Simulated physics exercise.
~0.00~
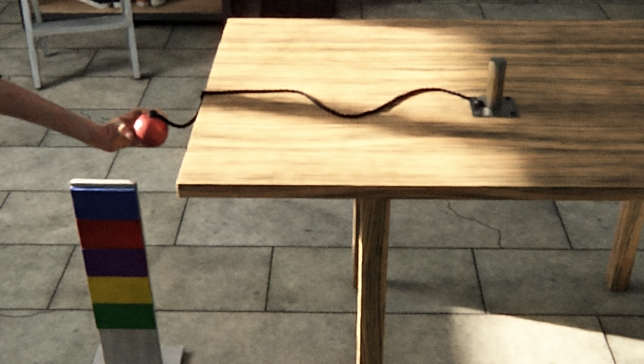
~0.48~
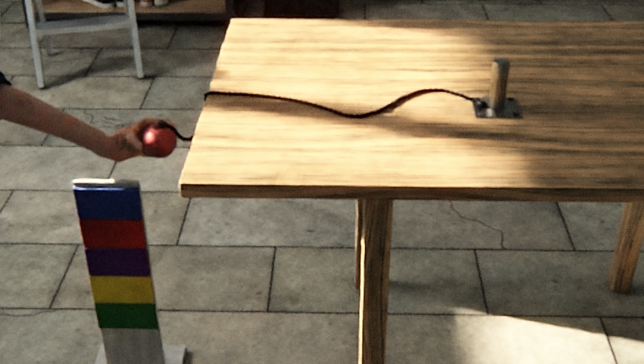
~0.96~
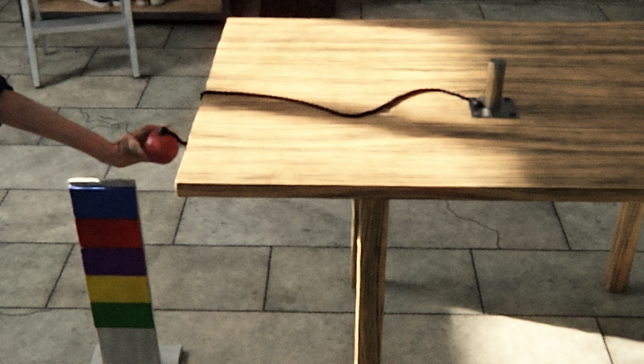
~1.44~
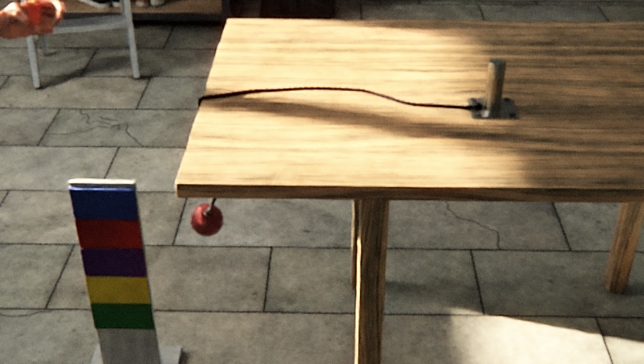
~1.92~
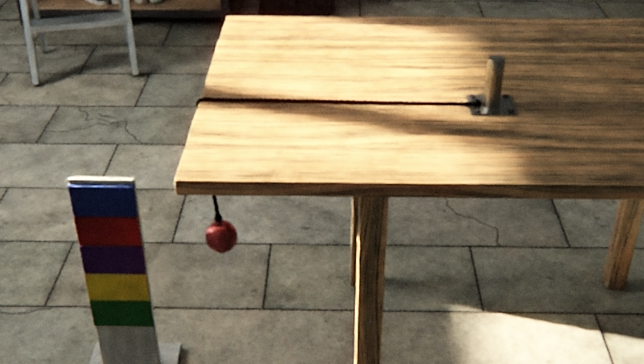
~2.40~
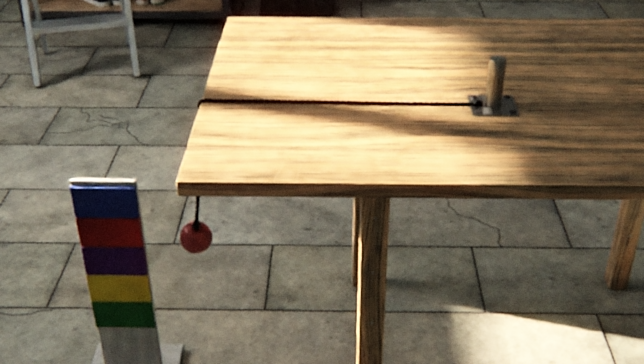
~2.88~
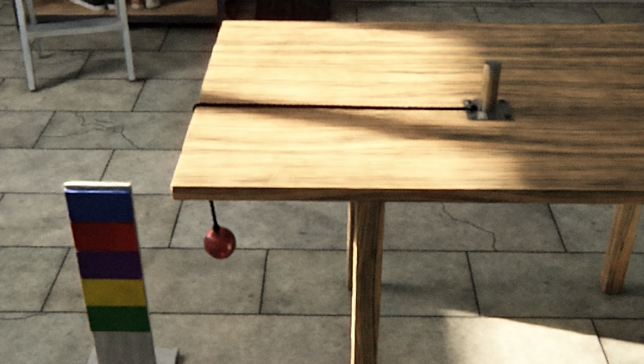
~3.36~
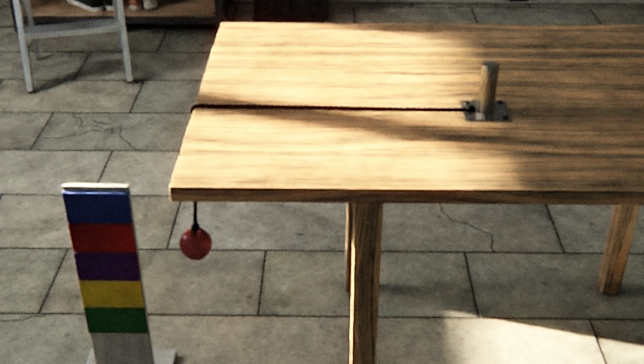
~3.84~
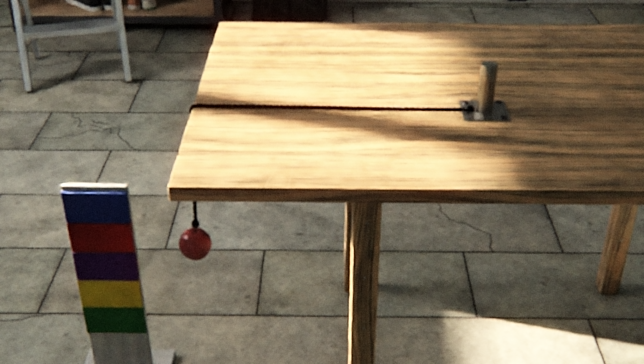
A hand held a red ball-like object on a slack dark cord beside a wooden table, moved it slightly right, then let go and drew back. It dropped, pulled the cord straight, swung a little and hung still, level with the striped board's red band.
